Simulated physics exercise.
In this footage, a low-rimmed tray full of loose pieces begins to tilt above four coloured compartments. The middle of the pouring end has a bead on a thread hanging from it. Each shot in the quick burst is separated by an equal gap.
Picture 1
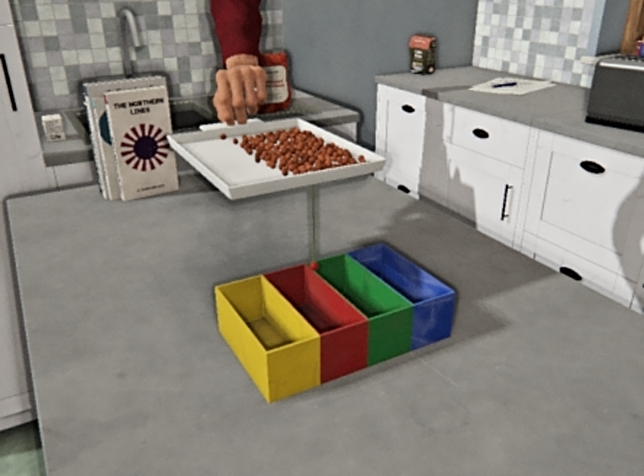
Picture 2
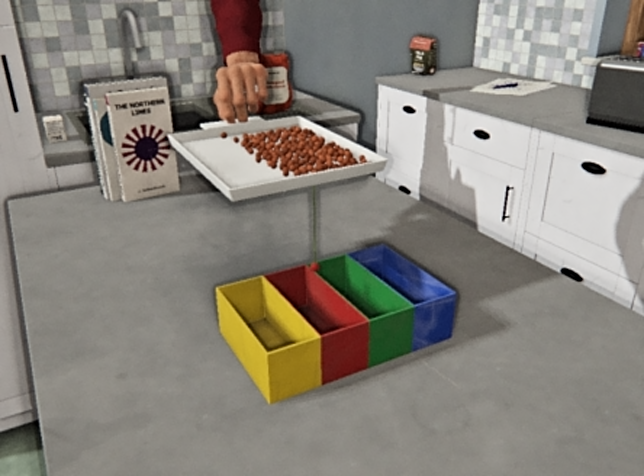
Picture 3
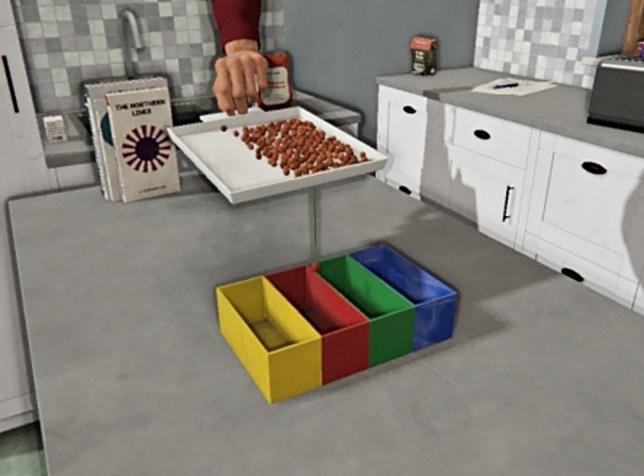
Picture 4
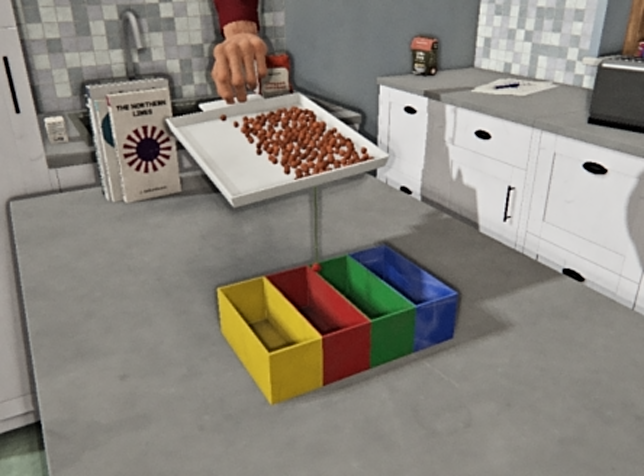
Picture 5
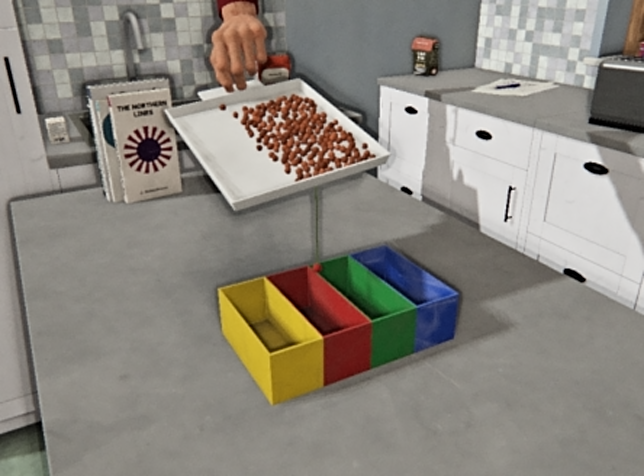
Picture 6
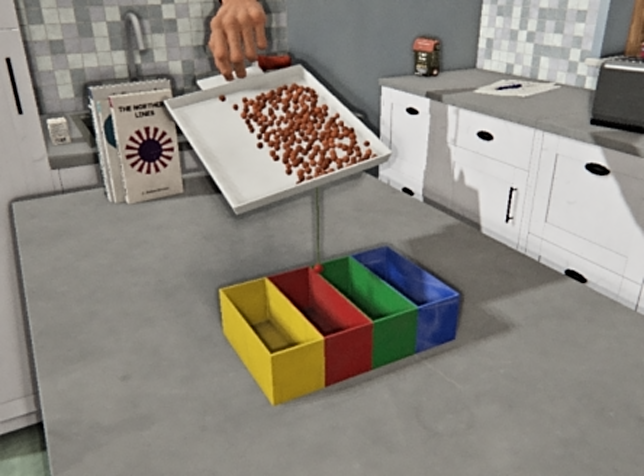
The clip shows a hand holding the far edge of a white tray of reddish-brown pellets above yellow, red, green and blue compartments on a grey counter; the hand rises slightly as the tray gradually tilts toward its near left corner.
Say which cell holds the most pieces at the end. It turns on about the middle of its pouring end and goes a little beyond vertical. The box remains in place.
At the end the yellow cell holds the most.
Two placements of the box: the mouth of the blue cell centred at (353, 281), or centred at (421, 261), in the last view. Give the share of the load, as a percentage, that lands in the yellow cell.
10% for the first placement, 30% for the second.
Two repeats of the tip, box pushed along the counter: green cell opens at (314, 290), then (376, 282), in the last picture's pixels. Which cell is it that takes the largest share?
So it would be the red one first and yellow after that.
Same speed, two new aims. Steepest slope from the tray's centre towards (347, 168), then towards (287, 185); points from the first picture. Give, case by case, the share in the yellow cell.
0 and 40 per cent, in that order.
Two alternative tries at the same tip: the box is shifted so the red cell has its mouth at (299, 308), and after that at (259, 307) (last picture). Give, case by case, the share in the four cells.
About 90 % and 100 %.
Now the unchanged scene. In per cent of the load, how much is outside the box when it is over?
Roughly 10 percent.
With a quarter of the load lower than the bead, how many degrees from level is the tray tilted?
Near 85 degrees.
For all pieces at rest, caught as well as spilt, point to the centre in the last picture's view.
Roughly at pixel (274, 346).
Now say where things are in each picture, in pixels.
The first frame shows corners of the pouring end at (231, 186) and (382, 159), level; middle of the load at (301, 151), clay pellets; bead on its thread at (314, 266); yellow cell at (294, 364); red cell at (344, 347); green cell at (390, 331); blue cell at (433, 317).
The second frame shows corners of the pouring end at (232, 188) and (383, 159), level; middle of the load at (302, 150).
The third frame shows corners of the pouring end at (232, 191) and (384, 157), tipped barely, lowest at the left corner; middle of the load at (302, 146).
The fourth frame shows corners of the pouring end at (233, 195) and (385, 155), tipped a little, lowest at the left corner; middle of the load at (303, 139).
The fifth frame shows corners of the pouring end at (234, 200) and (386, 153), tipped clearly, lowest at the left corner; middle of the load at (304, 133).
The sixth frame shows corners of the pouring end at (236, 204) and (388, 151), tipped clearly, lowest at the left corner; middle of the load at (305, 128); yellow cell at (298, 367); red cell at (348, 350); green cell at (395, 334); blue cell at (437, 319).
Soon after the last picture, tray tipped steeply; most on the tray; a stray few in the yellow cell; a small part falling or outside the box.
A little later, tray tipped past a quarter turn; about half on the tray; about a quarter in the yellow cell; a stray few in the red cell; a stray few in the green cell; about a quarter falling or outside the box.
Later still, tray tipped past a quarter turn; about two thirds in the yellow cell; about a quarter in the red cell; a stray few in the green cell; a small part falling or outside the box.
At rest, tray tipped past a quarter turn; about two thirds in the yellow cell; about a quarter in the red cell; a stray few in the green cell; none in the blue cell; a small part outside the box.
